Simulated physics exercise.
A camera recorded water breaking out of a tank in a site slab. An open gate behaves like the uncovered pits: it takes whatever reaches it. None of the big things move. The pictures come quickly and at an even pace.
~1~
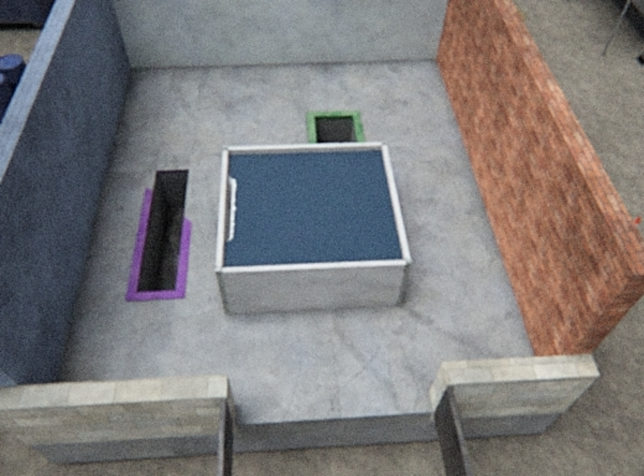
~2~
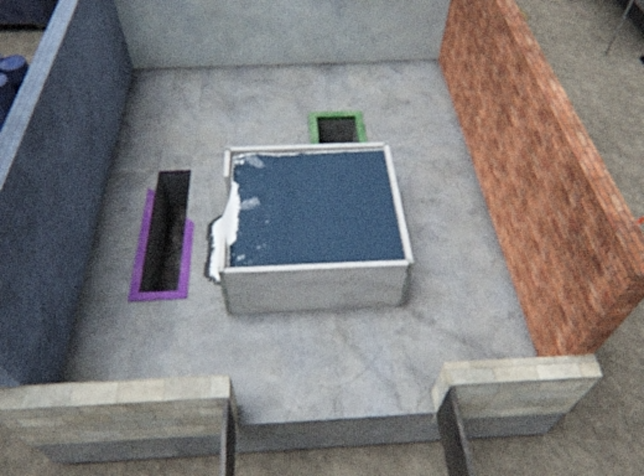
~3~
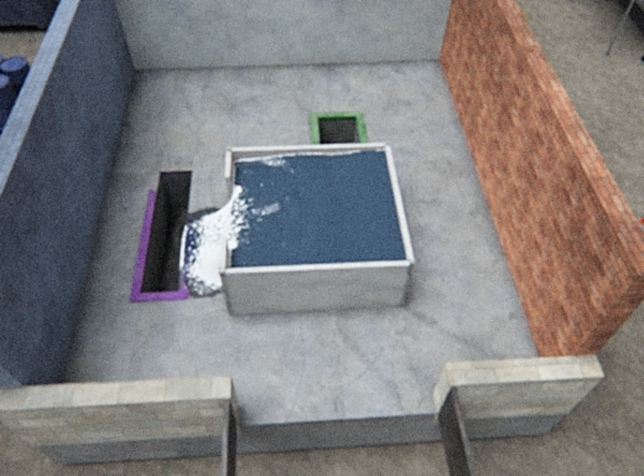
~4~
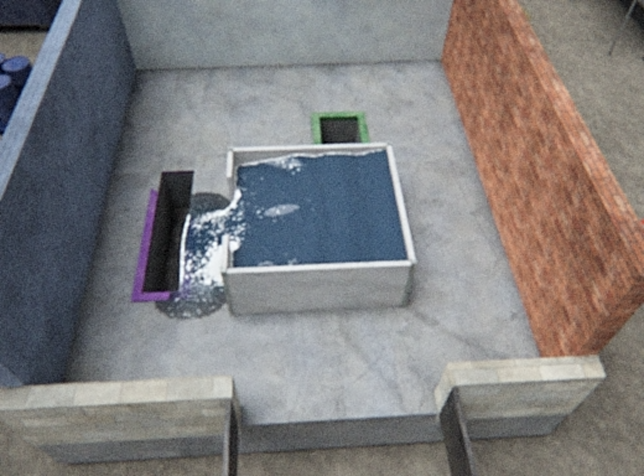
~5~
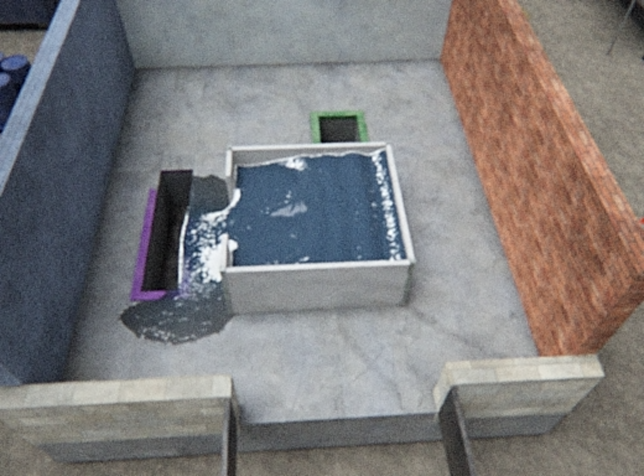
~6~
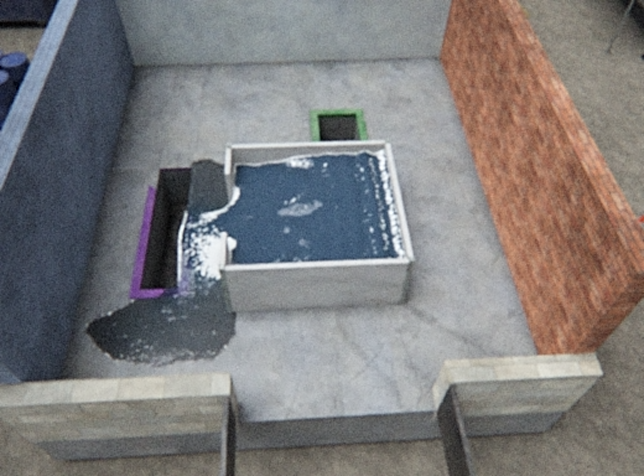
A walled concrete yard is seen from above, looking down from the front, where a gap opens between two pale low walls. A white-rimmed tank of dark blue water stands mid-floor, with a purple-edged pit to its left, a green-edged pit behind, and a brick wall at right. Water bursts through the tank's left side, foams toward the purple-edged pit, and spreads across the floor toward the lower left.
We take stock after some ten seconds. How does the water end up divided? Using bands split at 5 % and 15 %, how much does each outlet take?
At the end, gate: The bottom band. Green pit: The bottom band. Purple pit: The top band.
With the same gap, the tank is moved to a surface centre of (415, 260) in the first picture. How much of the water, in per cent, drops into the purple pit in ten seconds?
Estimate for the purple pit - some 55 in a hundred.
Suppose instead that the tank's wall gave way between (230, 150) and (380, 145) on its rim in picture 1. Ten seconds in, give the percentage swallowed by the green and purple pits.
Per cent: Green 25, purple 15.
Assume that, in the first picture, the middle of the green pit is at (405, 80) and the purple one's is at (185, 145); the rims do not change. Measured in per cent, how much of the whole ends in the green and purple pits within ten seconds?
Of everything, green catches 2 per cent while purple catches 20 per cent.
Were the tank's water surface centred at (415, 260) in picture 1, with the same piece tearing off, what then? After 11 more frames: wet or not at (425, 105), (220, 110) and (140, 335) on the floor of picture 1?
Spot one unwetted, spot two unwetted, spot three wetted.
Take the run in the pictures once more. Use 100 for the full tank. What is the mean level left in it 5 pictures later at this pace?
That comes to about 68 per cent.
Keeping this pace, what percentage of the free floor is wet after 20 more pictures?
Some 15 per cent.
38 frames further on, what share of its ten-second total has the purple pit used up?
Close to 85 %.
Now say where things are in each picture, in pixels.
Still water in the open tank at (309, 205), in the first picture.
Water pours out at (232, 236) and has run to a hidden place, in the second picture.
Water pours out at (234, 237) and has run to (190, 219), in the third picture.
The front is at (177, 310), out from the gap at (235, 237), in the fourth picture.
The front is at (139, 328), out from the gap at (234, 236), in the fifth picture.
The front is at (106, 341), out from the gap at (233, 233), in the sixth picture.
A moment on, water covers 10 % of the floor; the gate 0 %, the green pit 0 %, the purple pit 24 %.
Next, water covers 10 % of the floor; the gate 0 %, the green pit 0 %, the purple pit 38 %.
Then, water covers 15 % of the floor; the gate 0 %, the green pit 0 %, the purple pit 52 %.
Later, water covers 20 % of the floor; the gate 0 %, the green pit 0 %, the purple pit 68 %.
In the end, water covers 20 % of the floor; the gate 1 %, the green pit 0 %, the purple pit 80 %.
